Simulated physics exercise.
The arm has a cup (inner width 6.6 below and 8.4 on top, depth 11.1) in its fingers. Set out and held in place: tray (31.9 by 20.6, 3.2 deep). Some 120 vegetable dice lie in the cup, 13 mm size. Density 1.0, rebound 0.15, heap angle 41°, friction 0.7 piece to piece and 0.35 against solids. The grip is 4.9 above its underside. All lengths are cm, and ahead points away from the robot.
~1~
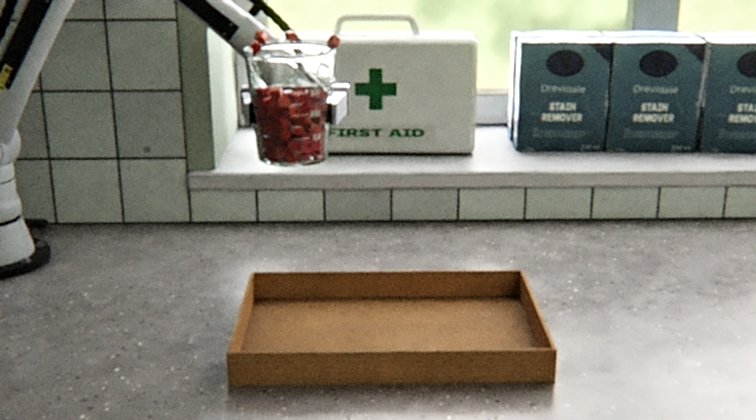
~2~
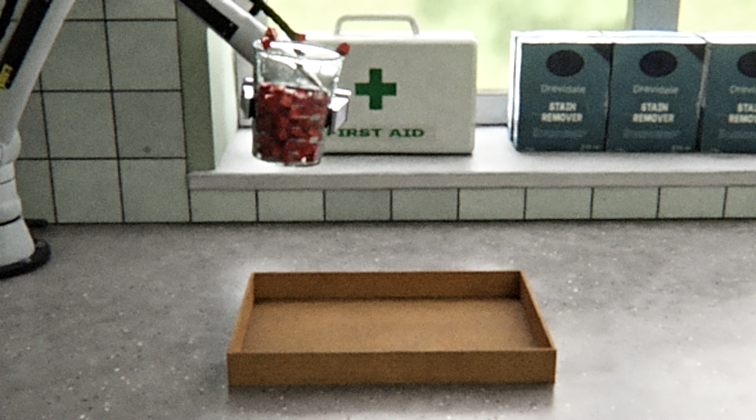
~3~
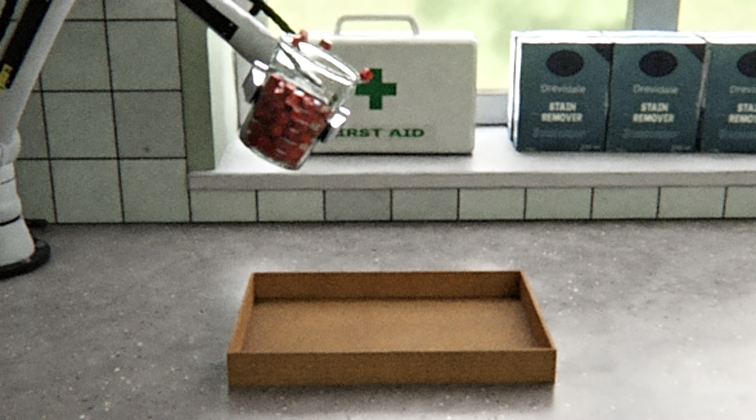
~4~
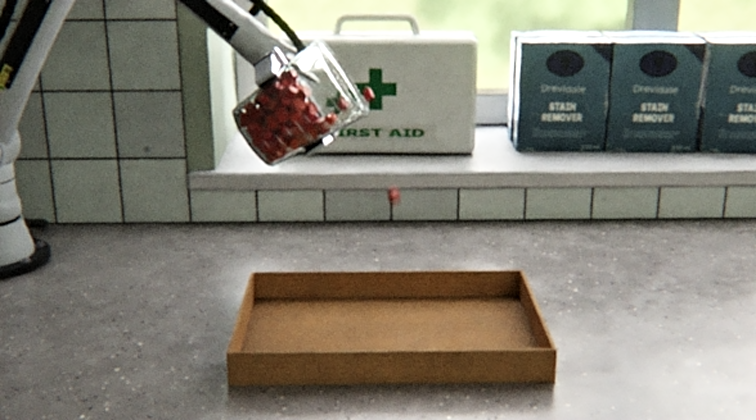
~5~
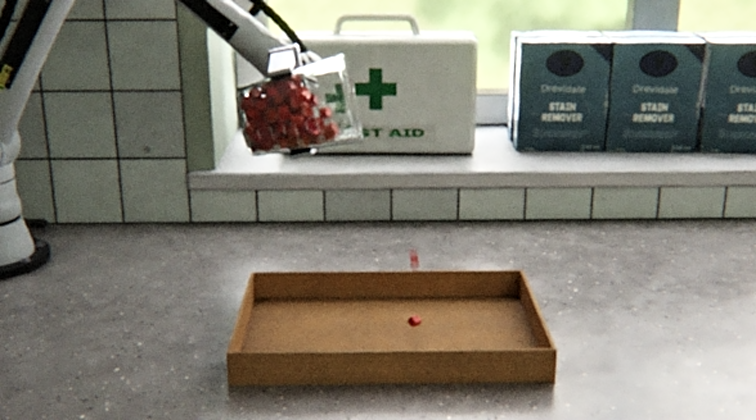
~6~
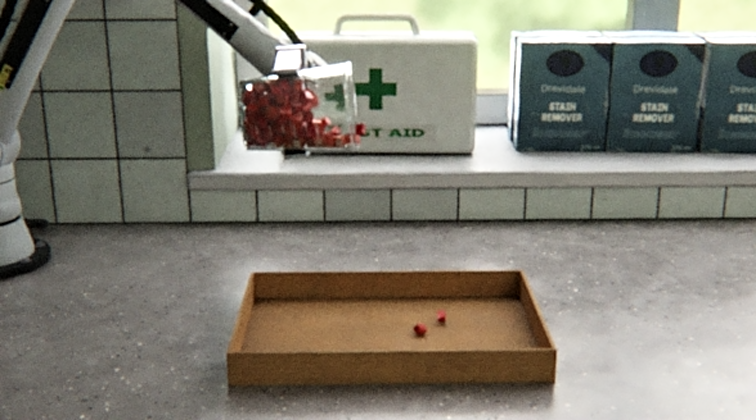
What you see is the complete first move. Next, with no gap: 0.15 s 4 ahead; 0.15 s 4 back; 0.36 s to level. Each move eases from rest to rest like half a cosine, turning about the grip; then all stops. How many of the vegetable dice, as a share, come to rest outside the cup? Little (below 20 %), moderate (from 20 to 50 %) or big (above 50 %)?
A moderate share, from 20 to 50 %, ends outside the cup.
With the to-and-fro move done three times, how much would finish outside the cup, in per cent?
In that case some 70 per cent.
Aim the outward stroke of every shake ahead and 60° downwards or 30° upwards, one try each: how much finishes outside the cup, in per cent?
About 5 and 25 per cent.
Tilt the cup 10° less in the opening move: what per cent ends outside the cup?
About 5 per cent.
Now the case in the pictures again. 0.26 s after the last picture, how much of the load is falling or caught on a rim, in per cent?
Some 8 per cent.
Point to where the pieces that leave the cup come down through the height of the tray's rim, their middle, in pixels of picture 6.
Around (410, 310).
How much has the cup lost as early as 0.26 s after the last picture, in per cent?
Near 10 per cent so far.
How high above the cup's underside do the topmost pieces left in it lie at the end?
Some 6.5 cm.
Then, 0.26 s later, tilted 86° forward, highest piece 27 above the table; 107 in the cup, 3 in the tray, 10 in flight or on a rim.
Then, 0.53 s later, tilted 26° forward, highest piece 30 above the table; 88 in the cup, 31 in the tray, 1 in flight or on a rim.
Then, 0.86 s later, level, highest piece 27 above the table; 88 in the cup, 32 in the tray.
Then, 1.91 s later, level, highest piece 27 above the table; 88 in the cup, 32 in the tray.
At rest, 88 in the cup, 32 in the tray. That is 27 % outside the cup.
